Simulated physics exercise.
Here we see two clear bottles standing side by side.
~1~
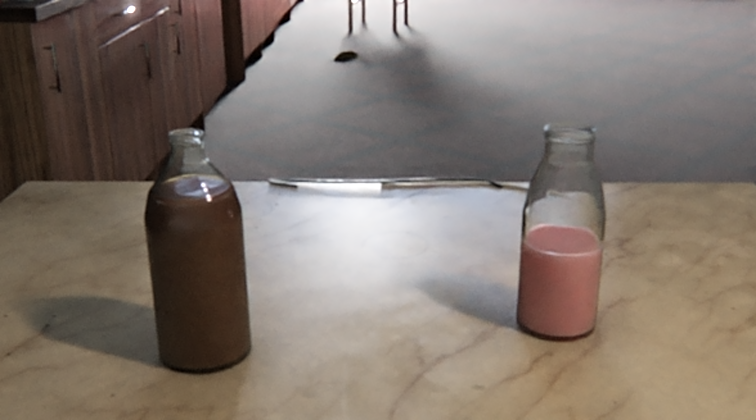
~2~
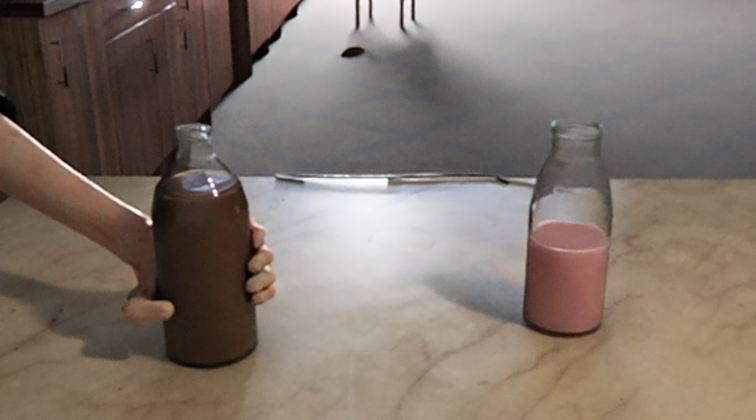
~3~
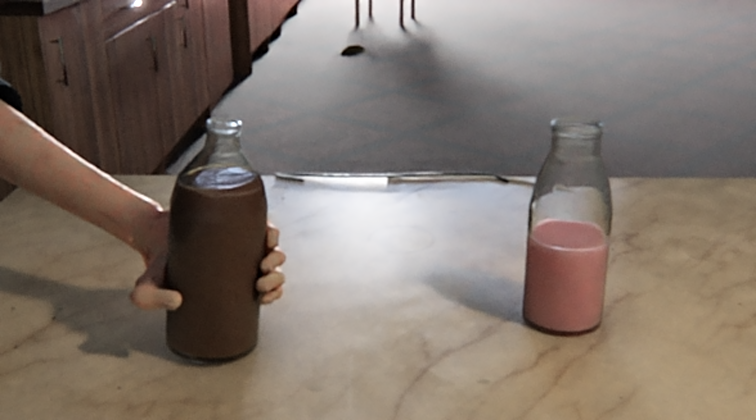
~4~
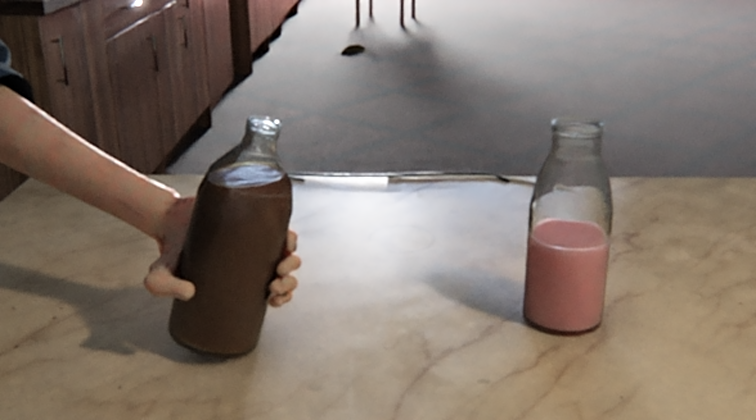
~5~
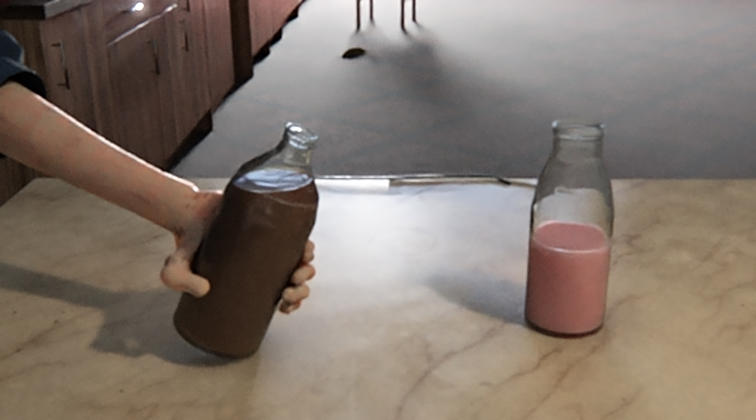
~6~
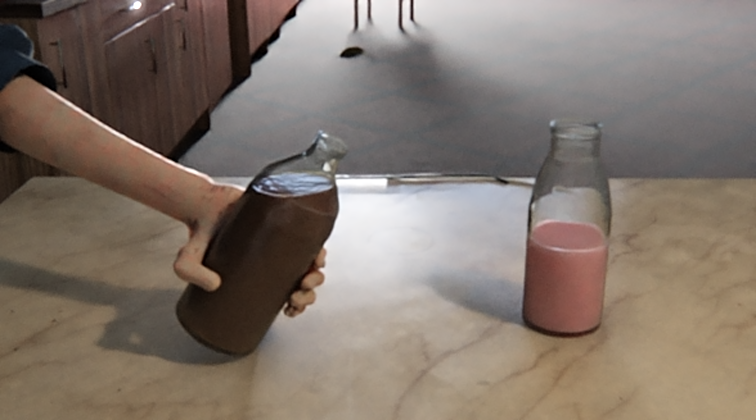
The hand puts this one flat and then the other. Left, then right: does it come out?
Left: It leaks. Right: It leaks.
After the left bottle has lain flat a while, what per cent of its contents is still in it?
Around 35 %.
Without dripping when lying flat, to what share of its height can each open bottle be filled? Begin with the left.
26 %, then 14 %.
Next, the left bottle is nearly down; left bottle, some has come out.
After that, the left bottle lies flat; left bottle, some has come out.
Finally, both lie flat; left bottle, some has come out; right bottle, some has come out.
